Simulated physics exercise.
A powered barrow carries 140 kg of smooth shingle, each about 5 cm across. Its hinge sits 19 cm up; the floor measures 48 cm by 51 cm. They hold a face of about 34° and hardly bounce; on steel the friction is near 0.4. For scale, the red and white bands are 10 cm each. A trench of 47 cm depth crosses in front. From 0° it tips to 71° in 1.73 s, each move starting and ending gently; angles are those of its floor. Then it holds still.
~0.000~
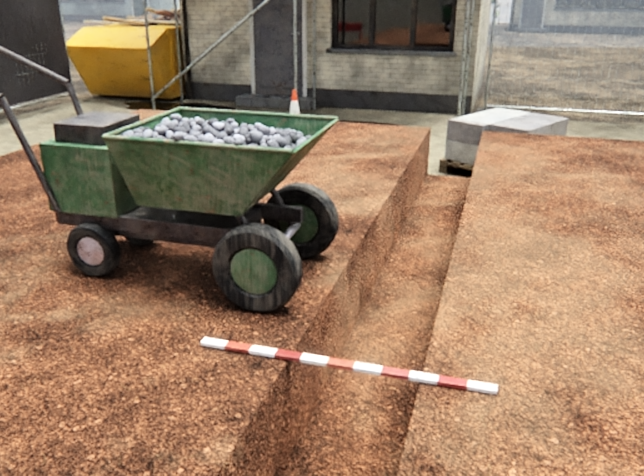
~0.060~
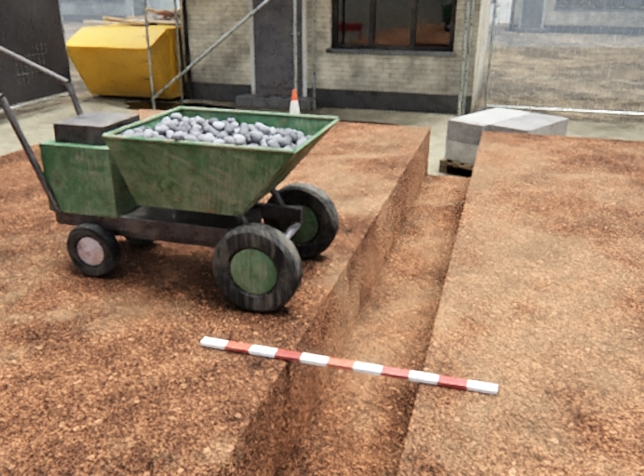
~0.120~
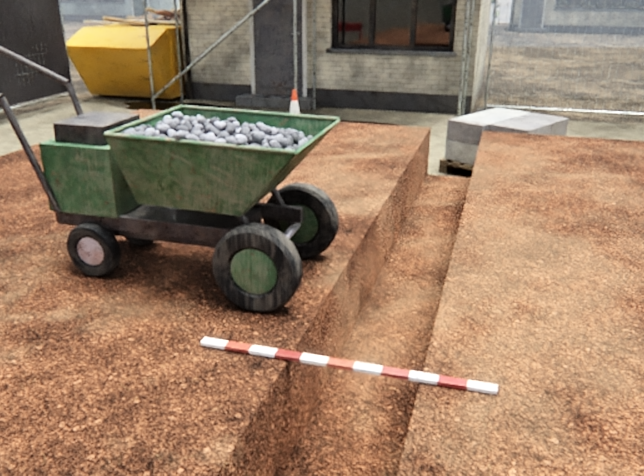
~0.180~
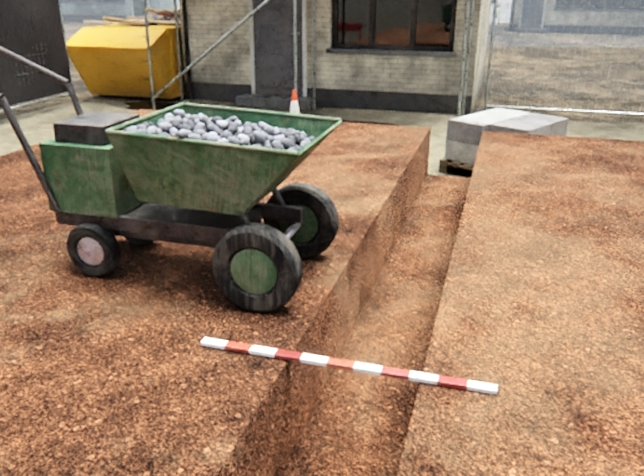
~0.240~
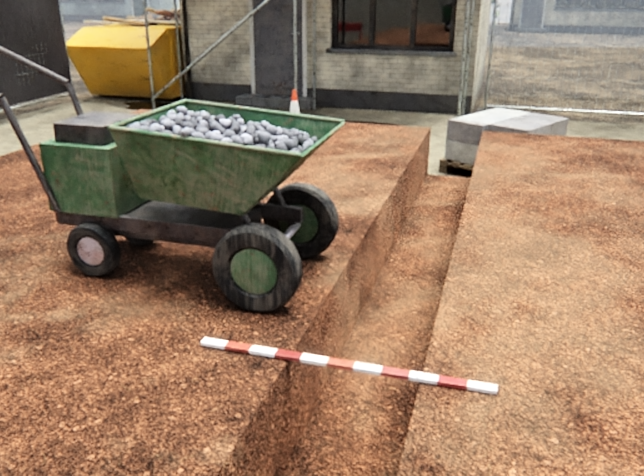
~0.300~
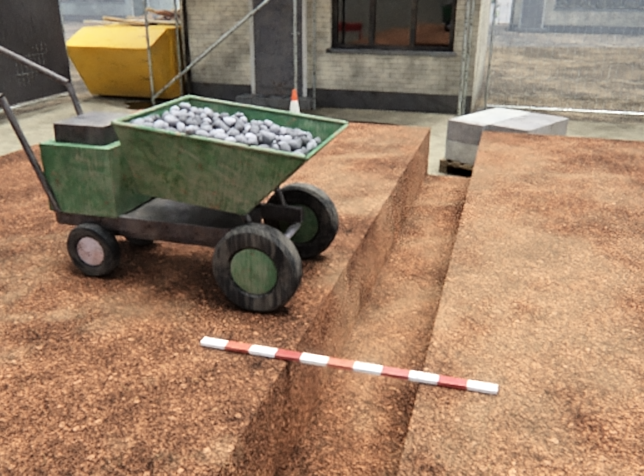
The footage shows a green wheeled barrow loaded with smooth grey stones standing beside a narrow trench crossed by a red and white banded pole; its tray stays level at first, then tilts slightly towards the right.
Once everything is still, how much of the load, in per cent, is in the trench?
About 51 per cent.
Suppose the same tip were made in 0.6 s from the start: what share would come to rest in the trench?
In that case some 30 per cent.
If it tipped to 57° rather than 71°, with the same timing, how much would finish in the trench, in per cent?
It would be near 55 per cent.
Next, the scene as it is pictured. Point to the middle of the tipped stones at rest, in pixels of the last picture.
Near (430, 363).
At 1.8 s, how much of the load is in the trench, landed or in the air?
About 30 per cent by then.
After 1.3 s the floor is at 60°; 96 % in the tray, 4 % in the trench; the foremost stones are at (427, 259).
After 1.8 s the floor is at 71°; 31 % in the tray, 29 % in the trench, 40 % past the trench; the foremost stones are at (595, 317).
After 2.2 s the floor is at 71°; 9 % in the tray, 41 % in the trench, 50 % past the trench; the foremost stones are past the picture's edge.
After 4.1 s the floor is at 71°; 0 % in the tray, 51 % in the trench, 49 % past the trench; the foremost stones are past the picture's edge.
